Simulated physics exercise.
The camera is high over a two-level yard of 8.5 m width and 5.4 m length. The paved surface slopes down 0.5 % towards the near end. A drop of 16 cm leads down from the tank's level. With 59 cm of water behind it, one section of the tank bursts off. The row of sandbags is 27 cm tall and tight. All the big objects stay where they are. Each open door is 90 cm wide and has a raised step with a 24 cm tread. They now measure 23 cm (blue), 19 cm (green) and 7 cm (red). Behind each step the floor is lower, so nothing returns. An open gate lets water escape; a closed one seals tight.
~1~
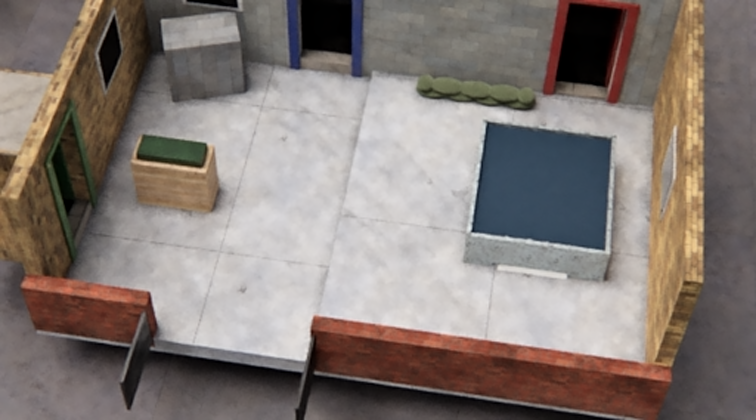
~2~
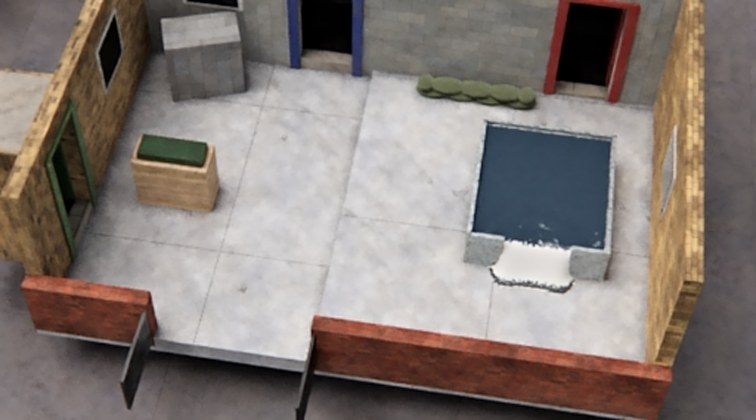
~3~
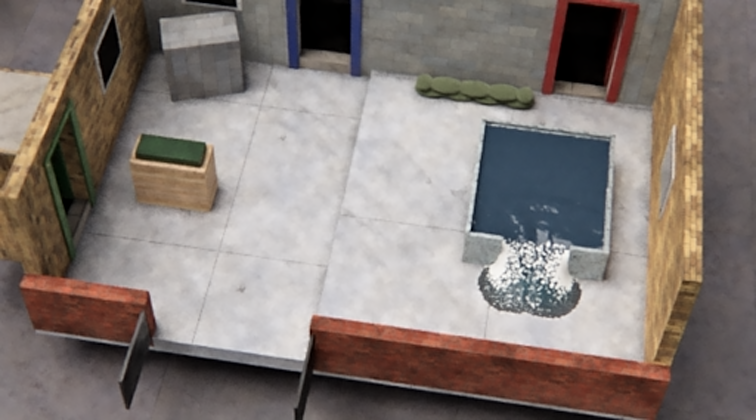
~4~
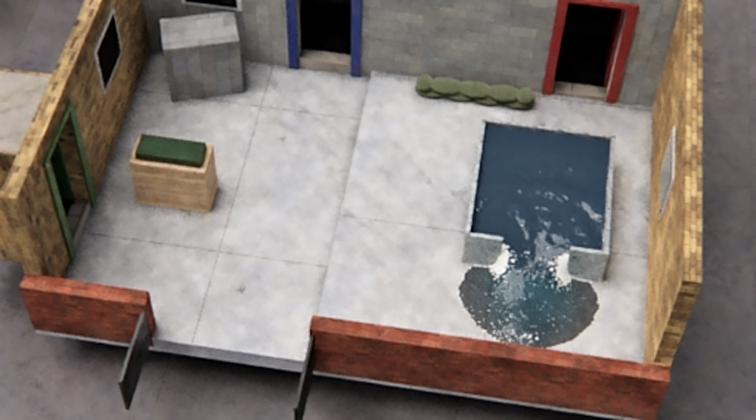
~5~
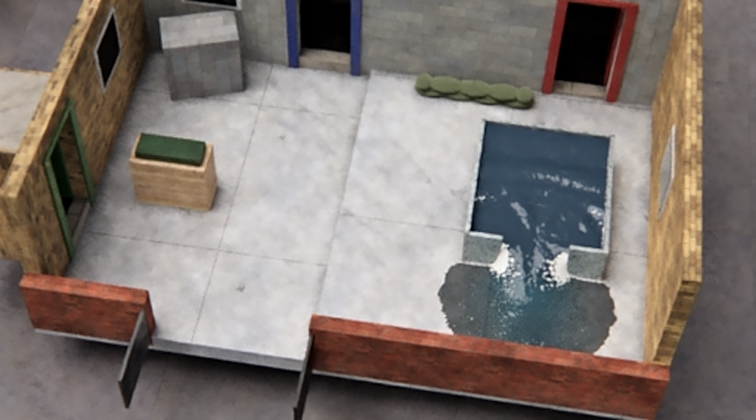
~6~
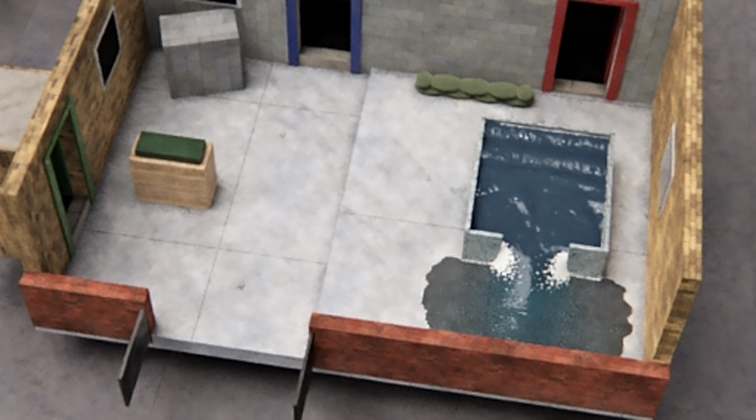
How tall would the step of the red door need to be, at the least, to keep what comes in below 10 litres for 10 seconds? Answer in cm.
It would have to be roughly 9 cm high.
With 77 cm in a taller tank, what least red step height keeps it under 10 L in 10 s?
Then roughly 13.0 cm.
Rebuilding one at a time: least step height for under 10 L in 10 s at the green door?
Roughly 9.5 cm at green.
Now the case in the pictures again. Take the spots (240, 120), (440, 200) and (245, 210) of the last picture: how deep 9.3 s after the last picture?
About 6, 2 and 6 cm.
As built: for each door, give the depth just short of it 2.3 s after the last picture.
Depths in cm: Blue 0, green 0, red 0.
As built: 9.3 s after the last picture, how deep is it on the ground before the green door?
About 7.5 cm.
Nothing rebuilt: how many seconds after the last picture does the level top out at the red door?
Near 7.5 s.
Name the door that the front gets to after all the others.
Last comes the blue one.
Then, 0.7 s after the last picture water covers 15 % of the floor, deepest (46 cm) near (641, 387); it has not reached the red door.
Then, 2.3 s after the last picture water covers 40 % of the floor, deepest (32 cm) near (628, 385); it has not reached the red door.
Then, 9.3 s after the last picture water covers 90 % of the floor, deepest (13 cm) near (541, 97); 9 cm at the red door, 27 litres in over its 7 cm step.
At the red door as built, the water peaked near 10 cm, 7.3 s after the last picture.
Run again over the same 10 s with other heights there, 27 litres in over 7 cm, 6 litres over 10 cm. The limit of 10 litres is kept from about 9 cm up.
